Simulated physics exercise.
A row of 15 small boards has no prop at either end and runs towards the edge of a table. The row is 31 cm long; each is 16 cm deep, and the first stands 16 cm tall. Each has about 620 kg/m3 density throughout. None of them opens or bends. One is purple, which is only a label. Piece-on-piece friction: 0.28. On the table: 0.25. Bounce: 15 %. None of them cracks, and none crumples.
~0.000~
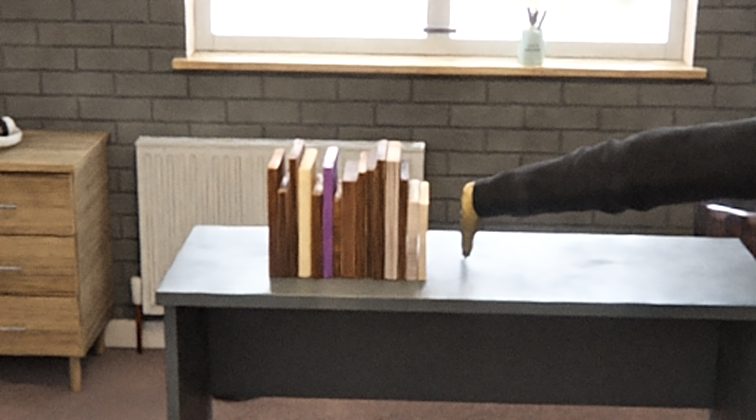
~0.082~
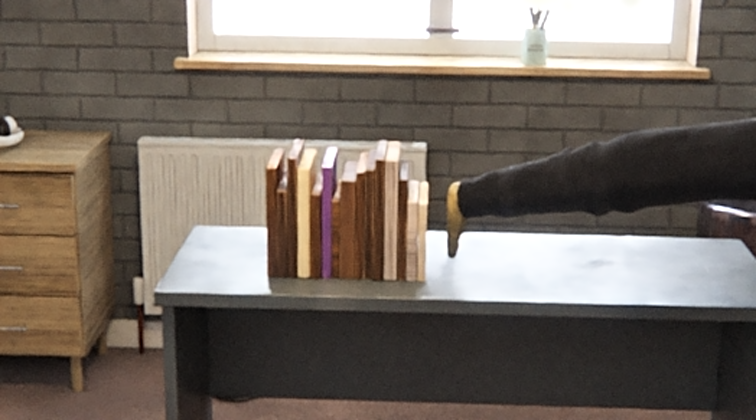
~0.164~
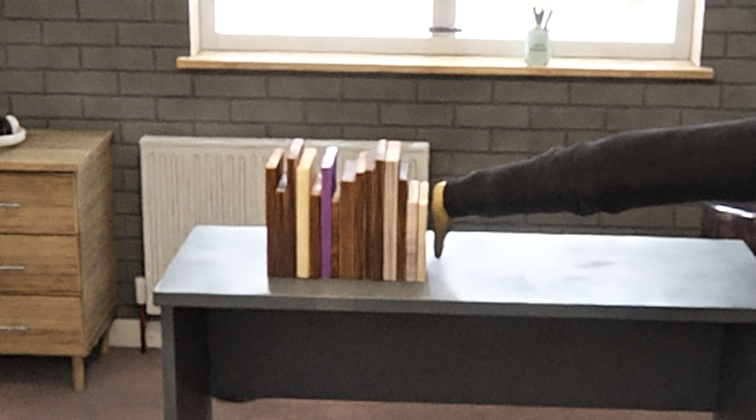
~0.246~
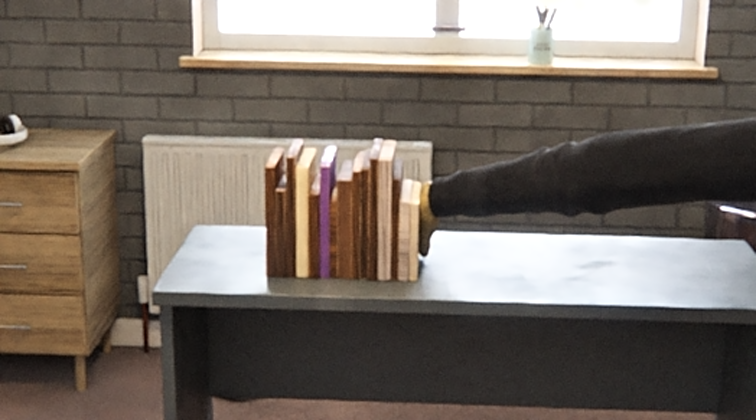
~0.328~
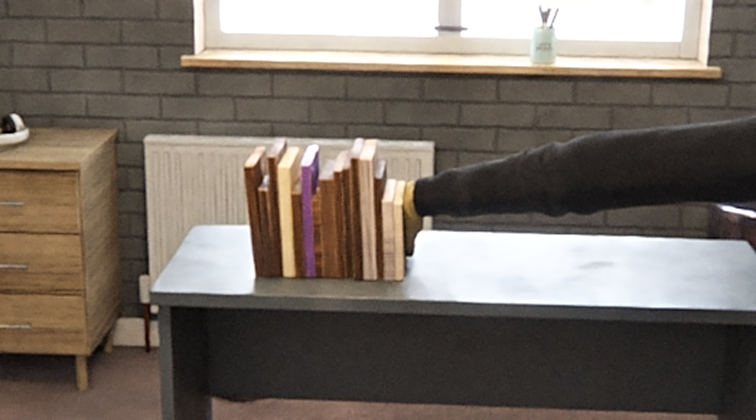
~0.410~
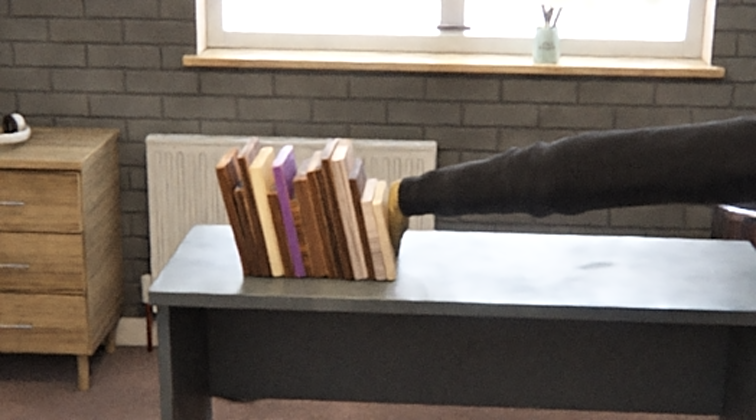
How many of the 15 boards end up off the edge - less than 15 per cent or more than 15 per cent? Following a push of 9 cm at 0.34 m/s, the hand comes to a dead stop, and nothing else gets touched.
Over 15 per cent.
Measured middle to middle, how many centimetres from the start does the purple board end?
Displacement of purple: 20 cm.
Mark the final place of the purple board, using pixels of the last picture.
It settles close to (227, 235) in the last view.
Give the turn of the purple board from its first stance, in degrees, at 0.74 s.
Roughly 60°.
Around 0.50 s, none of the 15 boards off the edge, 15 disturbed; purple board tipped 28°.
Around 0.74 s, 1 of the 15 boards off the edge; purple board tipped 57°.
Around 1.10 s, 4 of the 15 boards off the edge; purple board tipped 64°.
Finally (1.3 s), 4 of the 15 boards off the edge; purple board tipped 64°. That is 27 per cent. Seen by the last camera, middles, purple board near (227, 235).
